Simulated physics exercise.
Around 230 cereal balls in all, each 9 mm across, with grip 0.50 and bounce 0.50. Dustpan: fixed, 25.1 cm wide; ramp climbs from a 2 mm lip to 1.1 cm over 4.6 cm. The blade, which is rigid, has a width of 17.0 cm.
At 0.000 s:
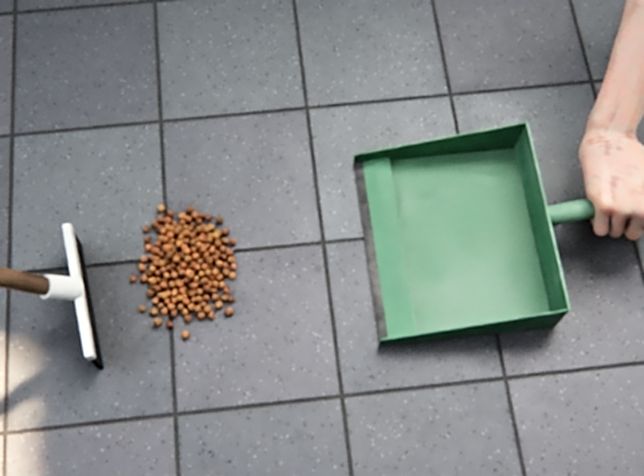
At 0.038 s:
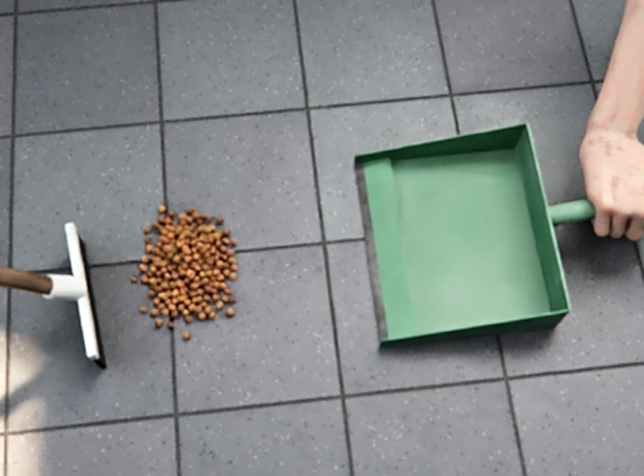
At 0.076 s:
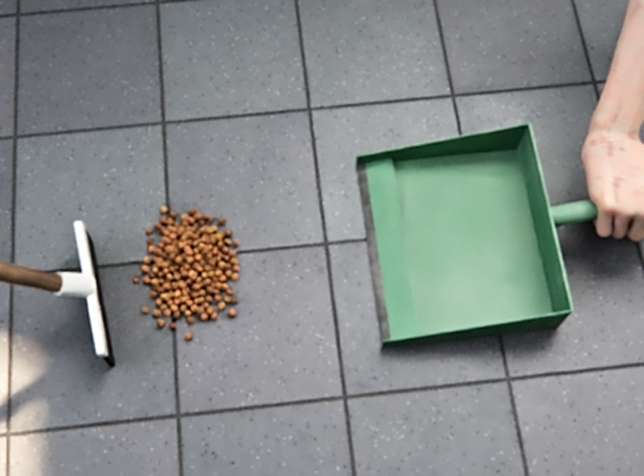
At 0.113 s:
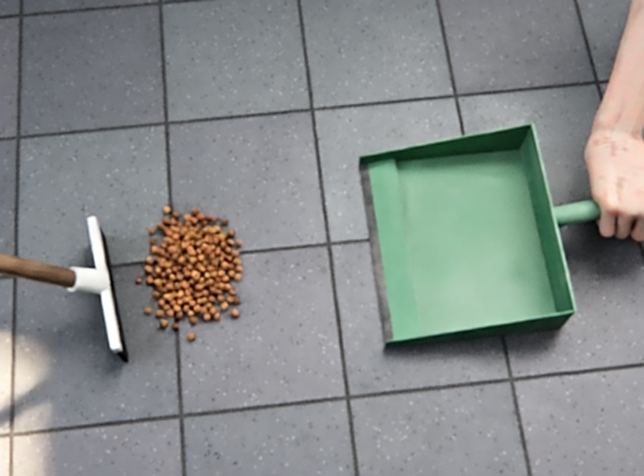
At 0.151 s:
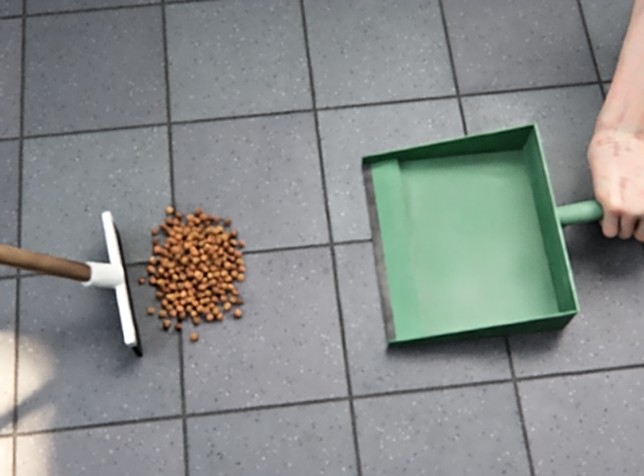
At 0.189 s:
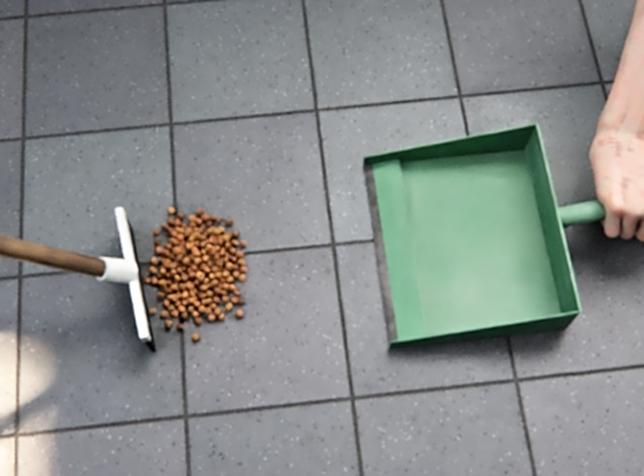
In this clip, a white-headed blade on a wooden handle slides rightward across grey tiles to the left edge of a pile of brown cereal balls, which stays in place while a hand holds a green dustpan at right.
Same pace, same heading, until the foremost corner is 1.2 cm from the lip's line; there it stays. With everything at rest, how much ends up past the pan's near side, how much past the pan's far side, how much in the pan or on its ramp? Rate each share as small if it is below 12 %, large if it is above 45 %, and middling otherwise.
Near side: Small, far side: Middling, pan: Middling.
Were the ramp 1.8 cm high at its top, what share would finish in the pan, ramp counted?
In that case roughly 25 percent.
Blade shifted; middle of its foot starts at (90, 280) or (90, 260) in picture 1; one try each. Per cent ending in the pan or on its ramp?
Roughly 25 % and 15 %.
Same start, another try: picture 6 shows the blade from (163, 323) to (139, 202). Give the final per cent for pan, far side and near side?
Final per cent - pan 30, far 30, near 0.
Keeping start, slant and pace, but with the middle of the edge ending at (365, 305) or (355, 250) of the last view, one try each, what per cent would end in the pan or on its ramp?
The two tries give roughly 20 and 35 %.
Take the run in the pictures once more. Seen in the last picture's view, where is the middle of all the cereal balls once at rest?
After settling, the middle sits near (367, 197).
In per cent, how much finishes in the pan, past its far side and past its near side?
Near side 0 %, far side 25 %, pan 30 %.
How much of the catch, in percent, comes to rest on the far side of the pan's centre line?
About 100 percent of it.
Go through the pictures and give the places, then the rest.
Blade from (91, 355) to (69, 230), moved 0.0 cm, 0 of the pieces shifted so far; middle of the pieces at (187, 262); pan at (466, 240), in the first frame.
Blade from (94, 355) to (72, 230), moved 0.3 cm, 0 of the pieces shifted so far; middle of the pieces at (188, 263), in the second frame.
Blade from (103, 352) to (81, 228), moved 1.1 cm, 0 of the pieces shifted so far; middle of the pieces at (190, 263), in the third frame.
Blade from (117, 348) to (94, 224), moved 2.5 cm, 0 of the pieces shifted so far; middle of the pieces at (193, 264), in the fourth frame.
Blade from (132, 342) to (108, 219), moved 4.0 cm, 0 of the pieces shifted so far; middle of the pieces at (195, 264), in the fifth frame.
Blade from (145, 337) to (121, 214), moved 5.5 cm, 0 of the pieces shifted so far; middle of the pieces at (197, 264); pan at (476, 242). Its pace works out near 0.40 m/s, heading 21 degrees away from the viewer's side, in the sixth frame.
Then, at 0.55 s, middle of the blade 17 cm from the lip; 0 % over the lip, far side 0 %, near side 0 %.
After 0.78 s, middle of the blade 8 cm from the lip; 0 % over the lip, far side 15 %, near side 0 %.
After 1.13 s, middle of the blade 2 cm from the lip; 30 % over the lip, far side 25 %, near side 0 %.
By 1.6 s all is still; near side 0 %, far side 25 %, pan 30 %, in front of the lip or behind the blade 45 %.
